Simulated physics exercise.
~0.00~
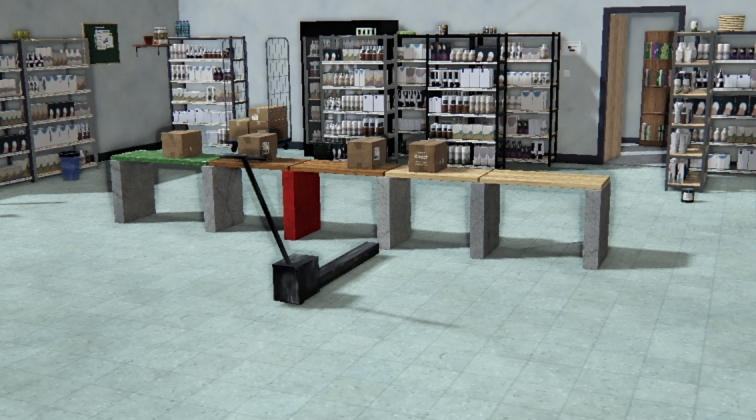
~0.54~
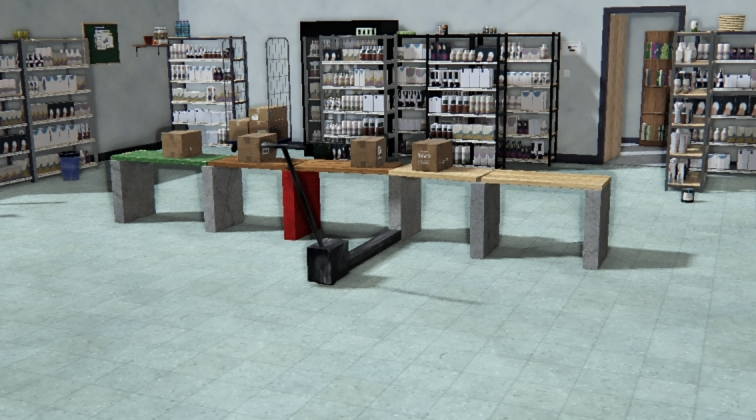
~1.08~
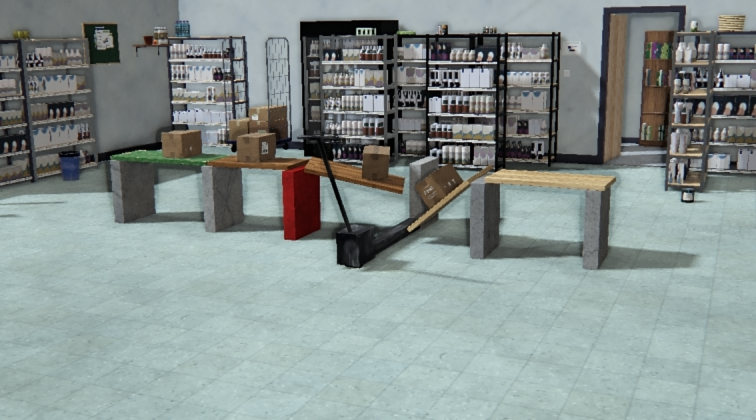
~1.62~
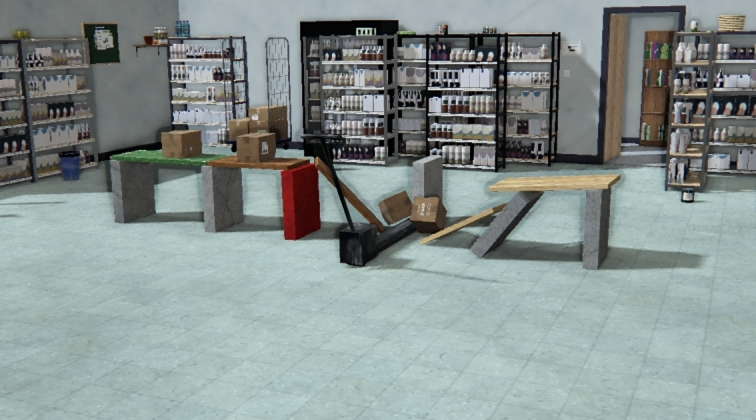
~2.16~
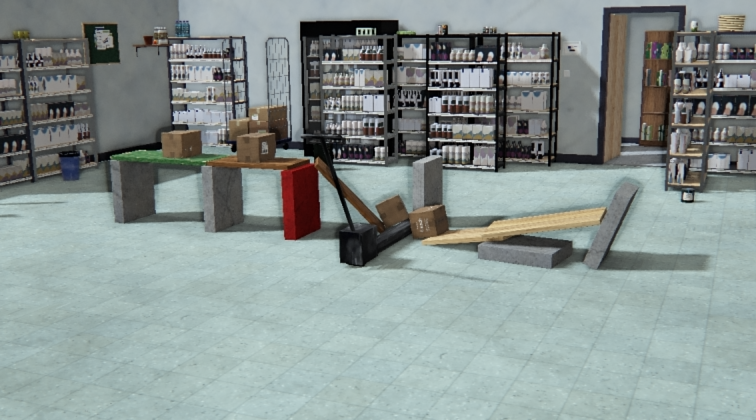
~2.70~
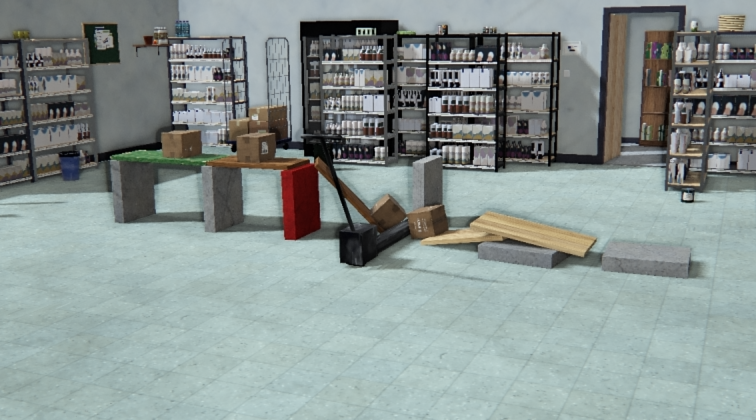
A black jack slides into a plank rack, and its right side collapses with two boxes.
